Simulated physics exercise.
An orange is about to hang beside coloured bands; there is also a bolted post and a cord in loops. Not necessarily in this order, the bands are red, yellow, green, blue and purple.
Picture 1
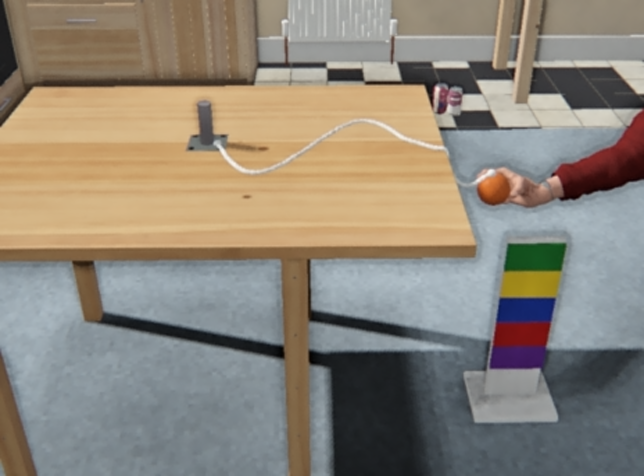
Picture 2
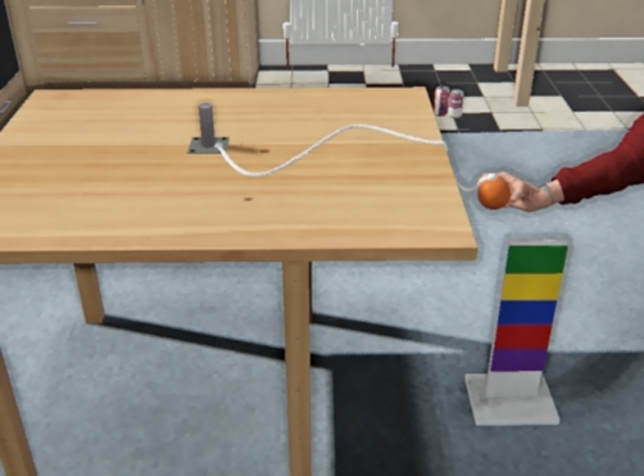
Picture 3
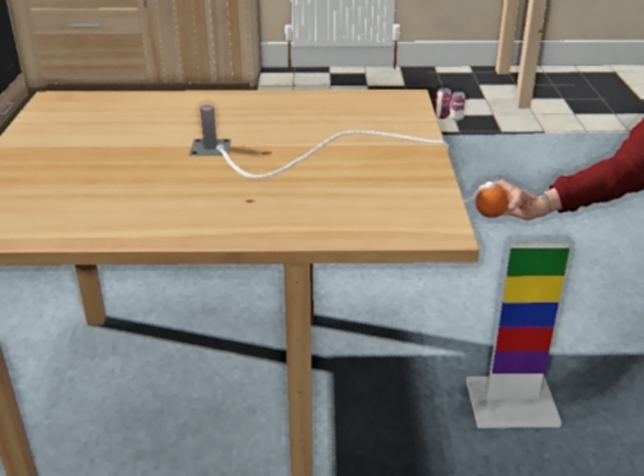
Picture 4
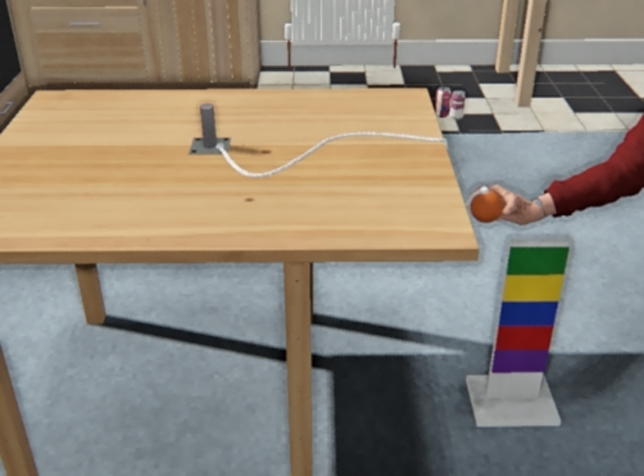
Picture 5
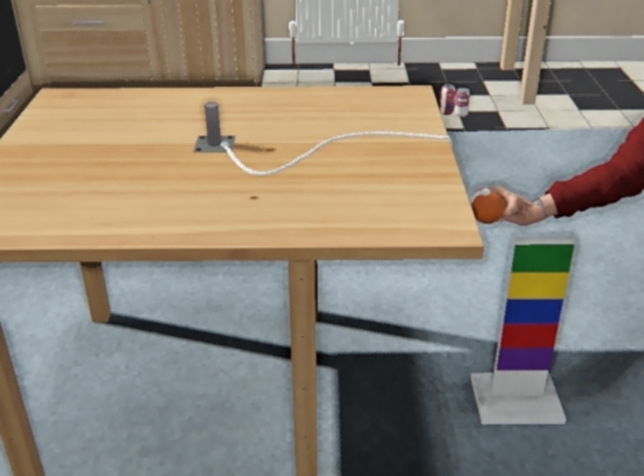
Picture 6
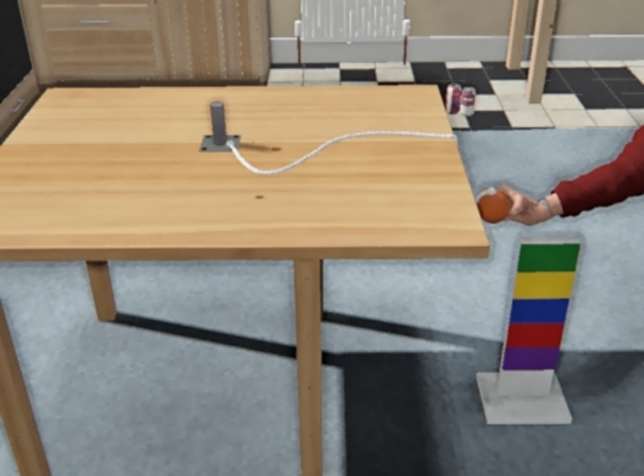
A hand in a red sleeve lowers an orange slightly beside the table's right edge.
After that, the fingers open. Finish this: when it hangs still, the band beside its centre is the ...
When it hangs still, the band beside its centre is the red one.
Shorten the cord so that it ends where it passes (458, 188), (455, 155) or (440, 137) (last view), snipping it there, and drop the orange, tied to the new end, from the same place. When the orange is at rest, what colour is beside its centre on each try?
Result per try - yellow; green; higher than all five.
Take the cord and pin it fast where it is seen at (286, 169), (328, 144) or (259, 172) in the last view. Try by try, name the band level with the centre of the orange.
Going through the tries in order, you get blue, yellow and blue.
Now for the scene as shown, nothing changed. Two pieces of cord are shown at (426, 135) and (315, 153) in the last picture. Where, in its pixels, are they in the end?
Around (457, 201), then around (374, 152).
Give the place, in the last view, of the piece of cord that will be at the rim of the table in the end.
Approx. (384, 133).
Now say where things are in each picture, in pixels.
In the first frame, orange (493, 189); green (536, 259); yellow (531, 286); blue (526, 311); red (522, 335); purple (518, 358).
In the second frame, orange (494, 194); cord through (231, 162) (287, 165) (331, 137) (389, 132) (447, 160).
In the third frame, orange (492, 202).
In the fourth frame, orange (486, 207); cord through (232, 163) (289, 166) (334, 139) (406, 137) (447, 178).
In the fifth frame, orange (488, 208).
In the sixth frame, orange (493, 208); cord through (242, 160) (299, 163) (348, 137) (421, 135) (456, 179).
A little later, orange near (479, 308); level with blue.
Next, orange near (426, 331); level with red.
Later still, orange near (452, 332); level with red.
When it is over, orange near (443, 334); level with red. The cord holds its middle at red.
